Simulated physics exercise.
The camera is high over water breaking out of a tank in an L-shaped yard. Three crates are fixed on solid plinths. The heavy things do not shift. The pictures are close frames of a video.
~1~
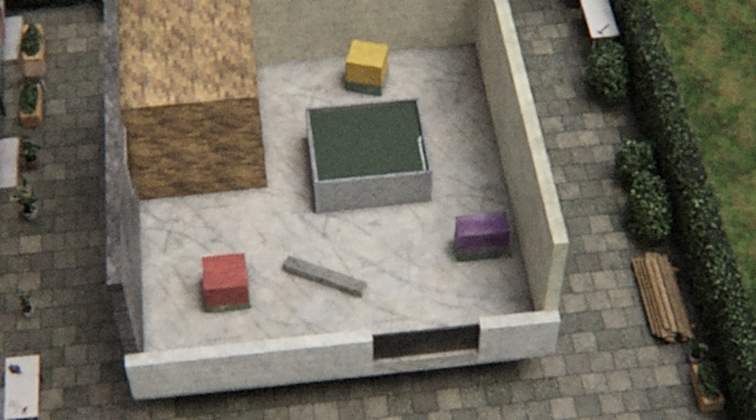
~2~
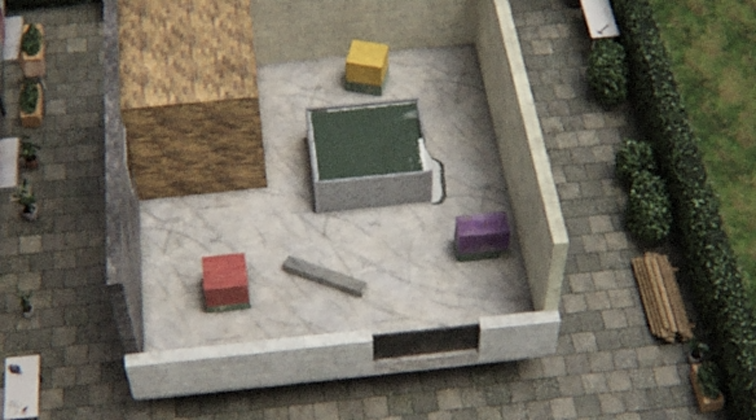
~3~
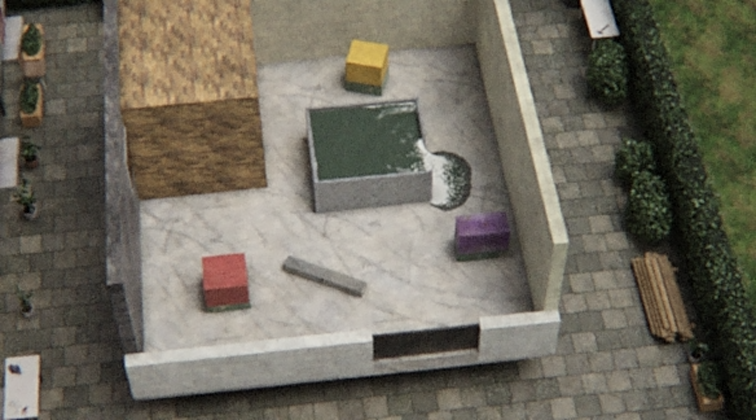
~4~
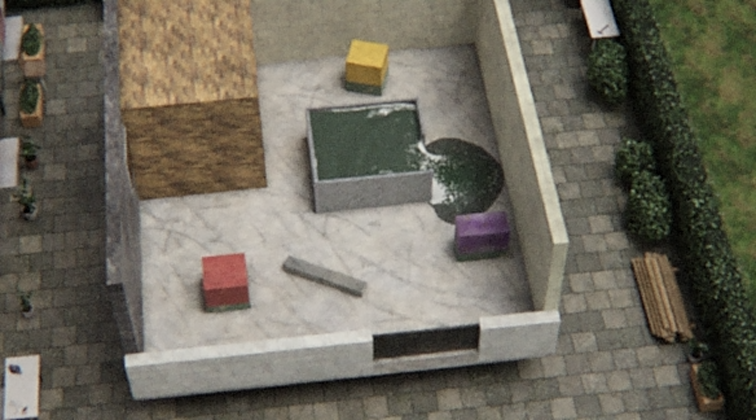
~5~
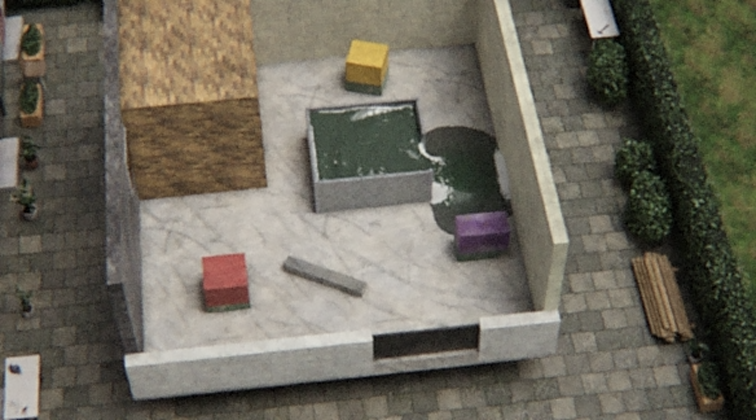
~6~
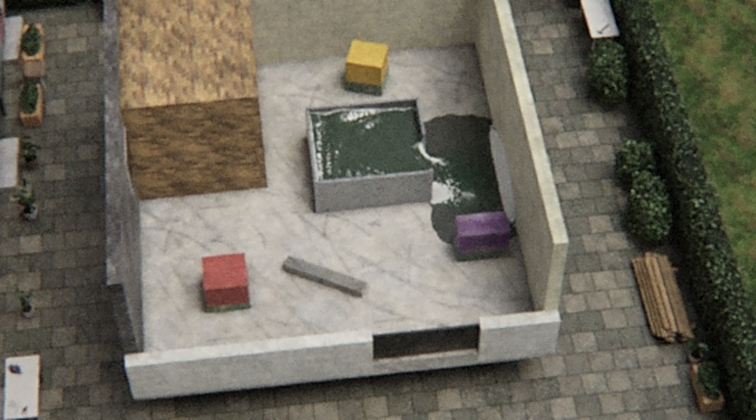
Dark green water pours from the tank's right side and spreads across the pale floor to the purple block.
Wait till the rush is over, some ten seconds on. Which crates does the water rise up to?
In the end: The purple crate gets wet; the red crate stays dry; the yellow crate stays dry.
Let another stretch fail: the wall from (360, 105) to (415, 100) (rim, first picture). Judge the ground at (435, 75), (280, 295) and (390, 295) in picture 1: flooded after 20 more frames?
As listed: Under water, free of water, no water.
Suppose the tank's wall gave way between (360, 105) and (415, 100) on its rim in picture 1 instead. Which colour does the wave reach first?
It is the yellow-painted one.
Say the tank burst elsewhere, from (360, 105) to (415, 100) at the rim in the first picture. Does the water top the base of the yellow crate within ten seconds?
Then: Yellow crate takes water.
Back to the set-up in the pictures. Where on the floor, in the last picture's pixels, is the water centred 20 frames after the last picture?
I would point to (412, 178).
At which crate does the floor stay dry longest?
The red crate.
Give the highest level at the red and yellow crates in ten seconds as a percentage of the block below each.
About 70 and 70 per cent.
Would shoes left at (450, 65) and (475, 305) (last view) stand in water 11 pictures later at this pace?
In turn: Covered, covered.
A moment on, water covers 15 % of the floor; the purple crate water round its plinth, the red crate not reached, the yellow crate not reached.
Next, water covers 30 % of the floor; the purple crate water round its plinth, the red crate not reached, the yellow crate not reached.
Then, water covers 55 % of the floor; the purple crate water round its plinth, the red crate not reached, the yellow crate water round its plinth.
Later, water covers 95 % of the floor; the purple crate water round its plinth, the red crate water round its plinth, the yellow crate water round its plinth.
In the end, water covers 100 % of the floor; the purple crate was topped, the red crate stayed above the water, the yellow crate stayed above the water.
